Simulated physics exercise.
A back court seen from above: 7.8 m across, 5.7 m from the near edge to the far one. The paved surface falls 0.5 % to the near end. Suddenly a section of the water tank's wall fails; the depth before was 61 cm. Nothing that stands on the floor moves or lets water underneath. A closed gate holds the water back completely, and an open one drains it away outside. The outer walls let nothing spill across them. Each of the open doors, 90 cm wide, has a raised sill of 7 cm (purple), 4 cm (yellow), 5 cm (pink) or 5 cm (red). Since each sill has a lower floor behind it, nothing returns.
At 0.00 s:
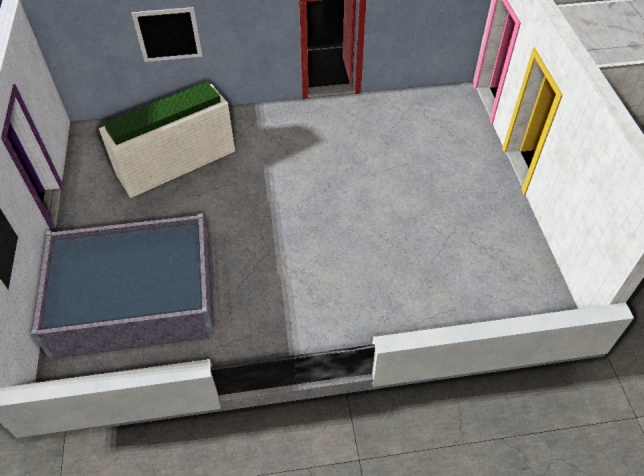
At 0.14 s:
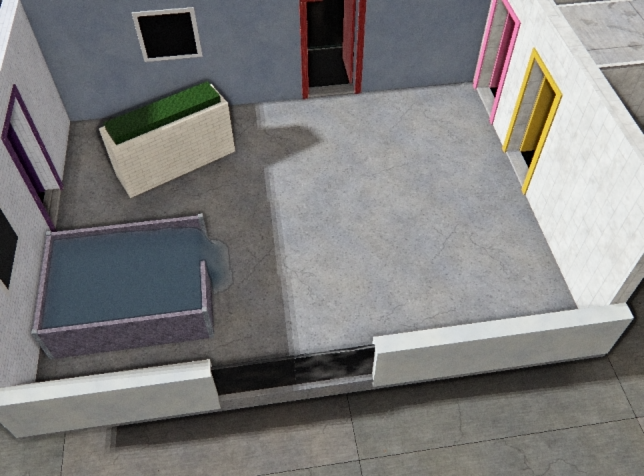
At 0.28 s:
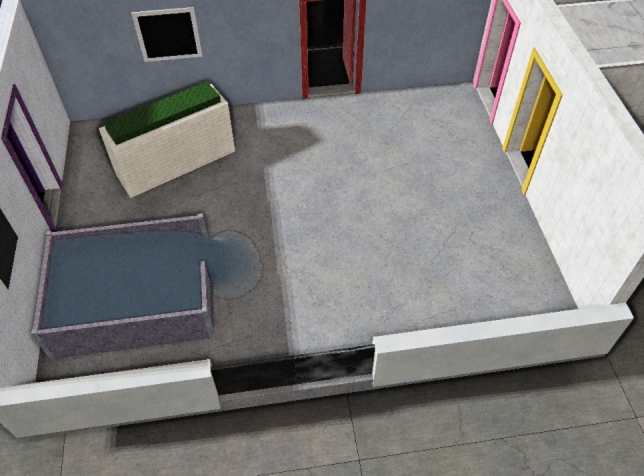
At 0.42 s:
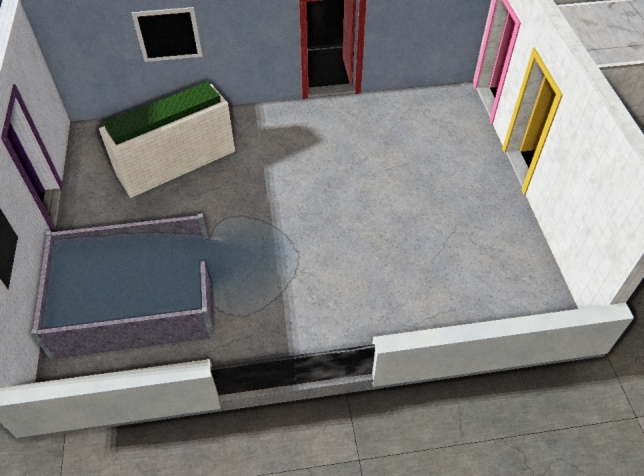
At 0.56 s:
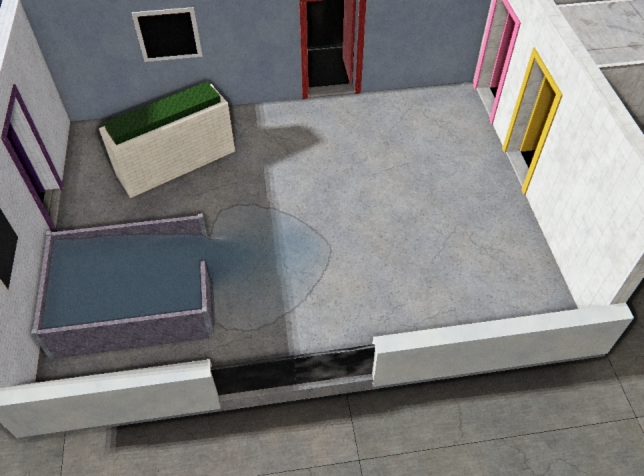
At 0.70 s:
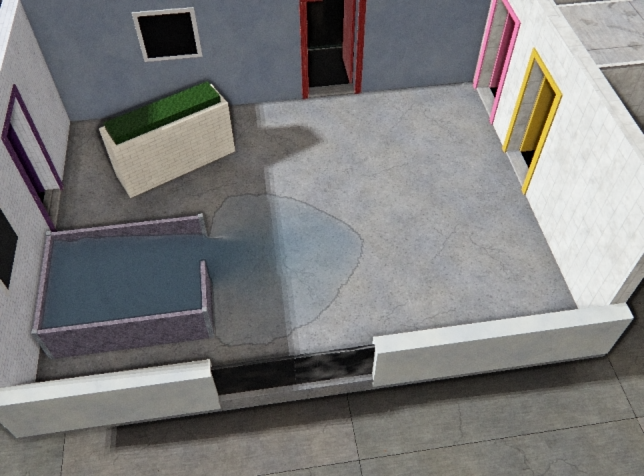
In a walled court, water pours from a tank's right side and spreads across the floor.
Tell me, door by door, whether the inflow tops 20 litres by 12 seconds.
My guess is the purple door lets through less than the limit. My guess is the yellow door lets through more than the limit. My guess is the pink door lets through more than the limit. My guess is the red door lets through less than the limit.
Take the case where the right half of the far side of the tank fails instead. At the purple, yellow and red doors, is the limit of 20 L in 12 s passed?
Then: Purple beyond it, yellow beyond it, red beyond it.
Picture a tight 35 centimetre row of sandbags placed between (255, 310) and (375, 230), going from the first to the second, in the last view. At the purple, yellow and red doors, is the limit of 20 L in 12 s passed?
So then purple is inside it, yellow is beyond it and red is beyond it.
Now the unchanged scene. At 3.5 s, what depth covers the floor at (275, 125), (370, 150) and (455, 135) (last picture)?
Close to 1, 2 and 2 centimetres.
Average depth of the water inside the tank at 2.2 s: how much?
37 cm.
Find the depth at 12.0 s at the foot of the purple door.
About 0.0 cm.
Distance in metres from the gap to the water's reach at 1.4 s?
About 4.4 m.
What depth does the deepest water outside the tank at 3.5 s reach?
Max depth: About 21 centimetres.
After 1.4 s water covers 30 % of the floor and is deepest (32 cm) near (217, 266); purple door not reached, yellow door not reached, pink door not reached, red door not reached.
After 2.2 s water covers 55 % of the floor and is deepest (26 cm) near (217, 266); purple door not reached, yellow door not reached, pink door not reached, red door not reached.
After 3.5 s water covers 65 % of the floor and is deepest (21 cm) near (566, 336); purple door not reached, yellow door 12 cm at the sill, 35 L in, pink door 9 cm at the sill, 3 L in, red door 6 cm at the sill, 1 L in.
After 7.0 s water covers 65 % of the floor and is deepest (12 cm) near (217, 266); purple door not reached, yellow door 9 cm at the sill, 90 L in, pink door 8 cm at the sill, 46 L in, red door 4 cm at the sill, 2 L in.
After 12.0 s water covers 85 % of the floor and is deepest (8 cm) near (578, 334); purple door not reached, yellow door 6 cm at the sill, 125 L in, pink door 5 cm at the sill, 65 L in, red door 5 cm at the sill, 2 L in.
